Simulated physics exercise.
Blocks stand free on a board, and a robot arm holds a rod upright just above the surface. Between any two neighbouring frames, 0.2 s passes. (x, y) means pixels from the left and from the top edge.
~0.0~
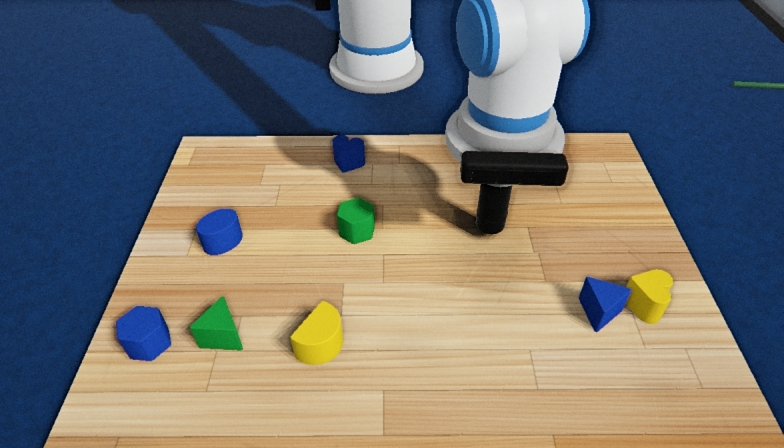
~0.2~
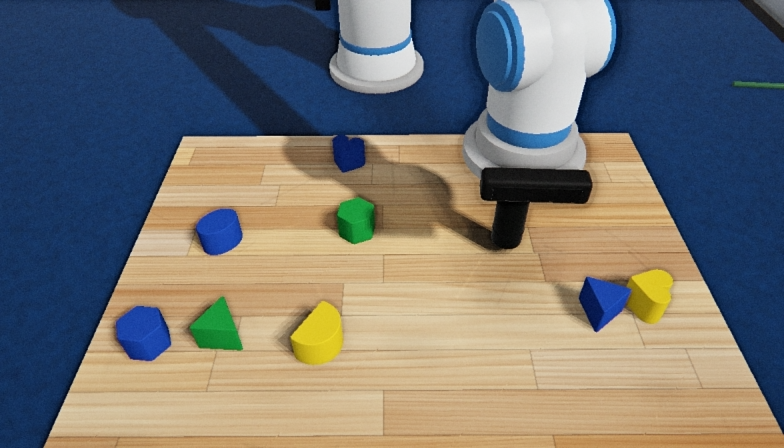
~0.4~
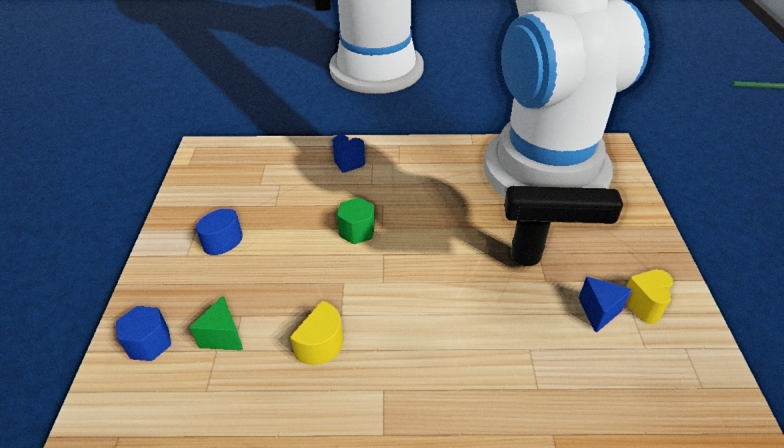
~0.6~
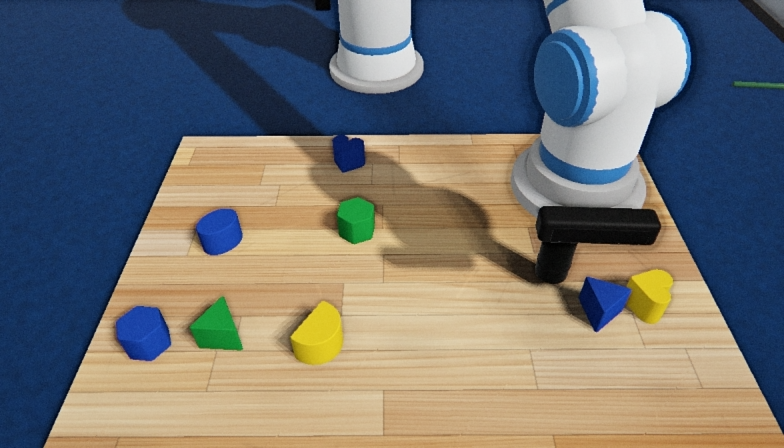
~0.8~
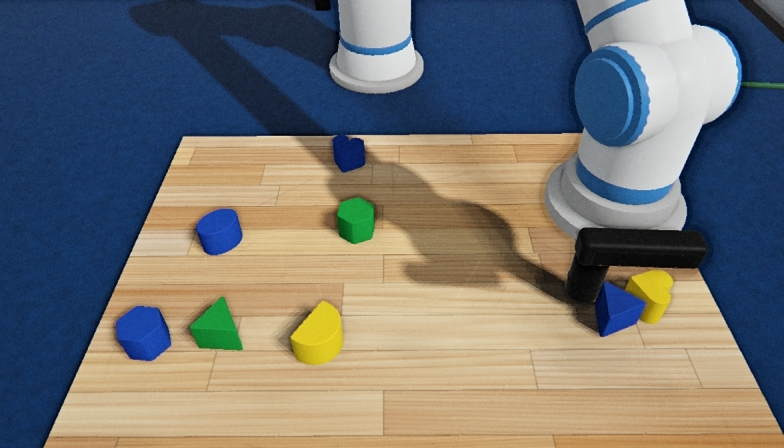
On a wooden board, a robot arm moves a black rod rightward and nudges a blue triangular block.
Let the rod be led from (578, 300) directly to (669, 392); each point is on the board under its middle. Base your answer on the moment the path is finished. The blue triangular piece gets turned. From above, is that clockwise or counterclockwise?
Against the clock.
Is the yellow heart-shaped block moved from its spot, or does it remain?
Undisturbed, or as good as.
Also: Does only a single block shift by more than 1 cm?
I believe so.
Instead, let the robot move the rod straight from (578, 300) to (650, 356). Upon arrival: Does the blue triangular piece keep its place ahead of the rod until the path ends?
Going by the path, yes.
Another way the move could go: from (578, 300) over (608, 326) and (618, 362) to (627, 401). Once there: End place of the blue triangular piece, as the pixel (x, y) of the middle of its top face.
I'd say the blue triangular piece ends with its top centre at (658, 324).
The first path, step by step. One third of the way, rod at (610, 319); blue triangular piece at (649, 316).
Two thirds of the way, rod at (641, 350); blue triangular piece at (673, 326), turned 25° anticlockwise.
At the end, rod at (674, 384); blue triangular piece at (675, 326), turned 30° anticlockwise; yellow heart-shaped block unmoved.
